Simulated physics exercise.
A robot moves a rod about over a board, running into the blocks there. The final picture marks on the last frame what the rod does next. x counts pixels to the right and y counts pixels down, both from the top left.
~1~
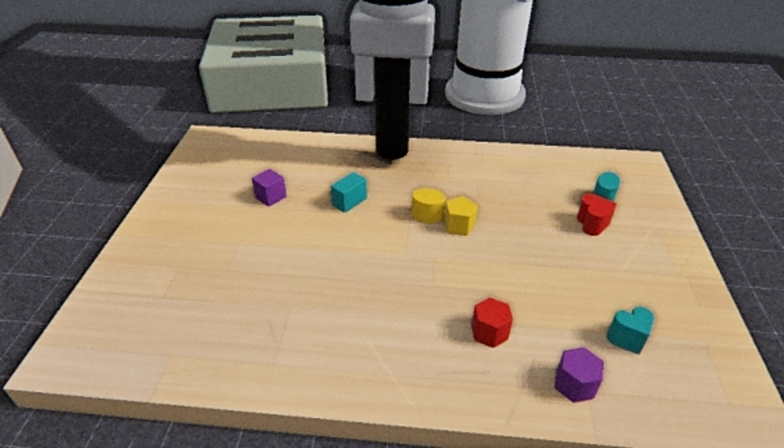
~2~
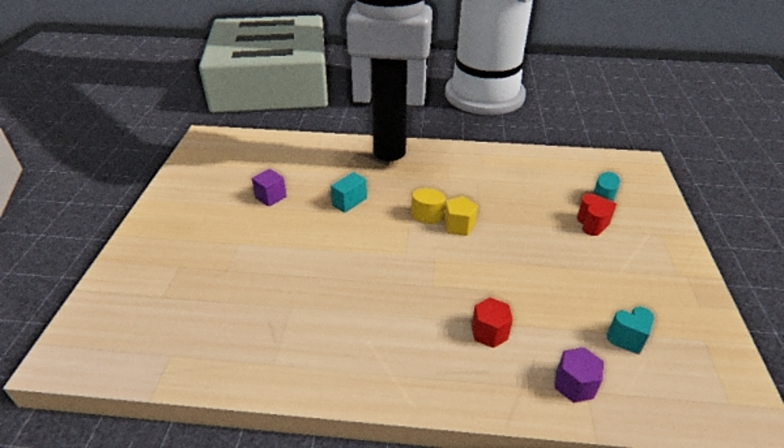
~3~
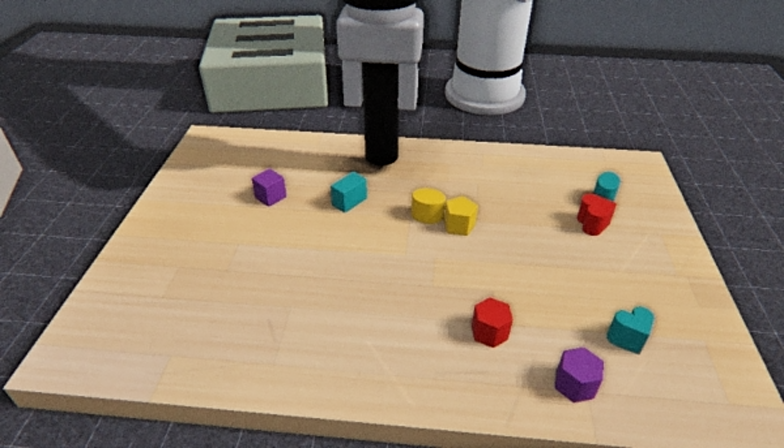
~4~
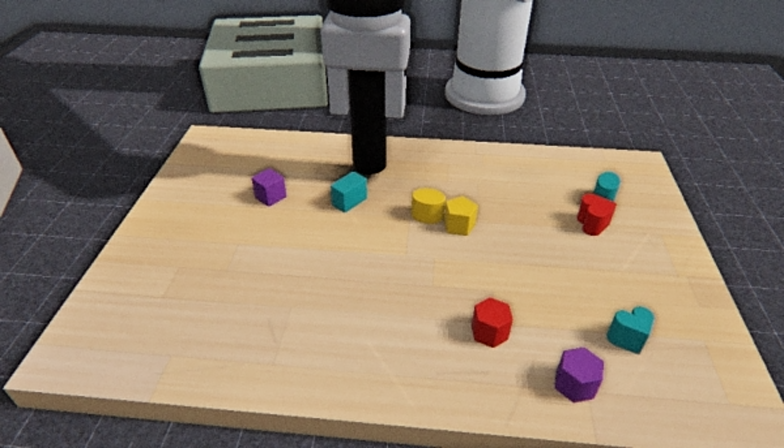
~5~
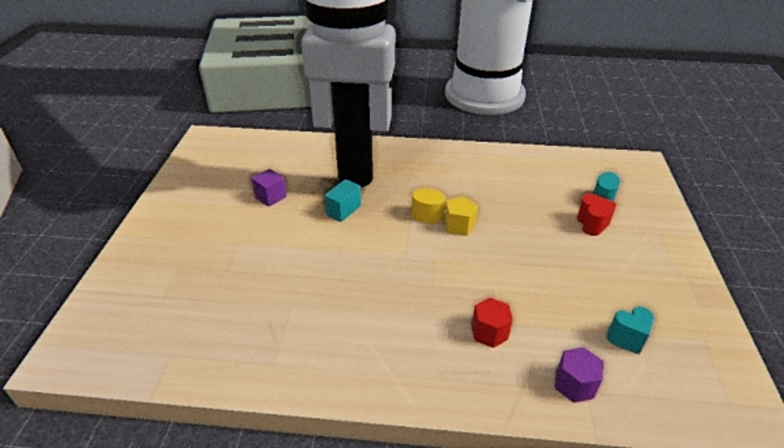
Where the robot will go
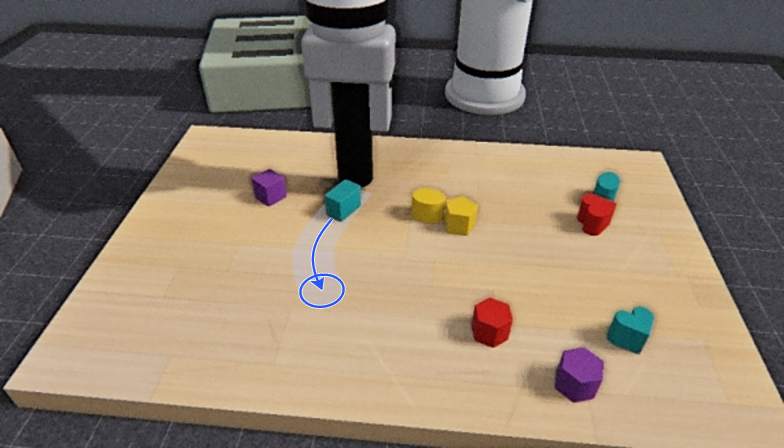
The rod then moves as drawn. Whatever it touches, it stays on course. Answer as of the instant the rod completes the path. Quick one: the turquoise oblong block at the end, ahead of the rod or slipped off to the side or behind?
Ahead.
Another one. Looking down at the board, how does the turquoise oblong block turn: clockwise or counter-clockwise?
It spins against the clock.
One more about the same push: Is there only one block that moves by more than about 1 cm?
I expect so.
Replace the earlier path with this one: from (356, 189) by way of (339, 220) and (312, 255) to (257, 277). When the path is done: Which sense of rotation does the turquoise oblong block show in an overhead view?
From above, the turn goes anticlockwise.
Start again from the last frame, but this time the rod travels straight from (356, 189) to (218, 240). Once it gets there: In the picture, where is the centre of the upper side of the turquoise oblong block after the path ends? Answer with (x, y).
About (330, 202).
Path on the board, from (356, 189) via (333, 217) and (314, 251), ending at (322, 290).
On the path given first. One third of the way, rod (332, 207); turquoise oblong block (330, 221), turned 40° anticlockwise.
Two thirds of the way, rod (312, 241); turquoise oblong block (320, 259), turned 70° anticlockwise.
At the end, rod (321, 280); purple square block in place; turquoise oblong block (327, 302), turned 60° anticlockwise.
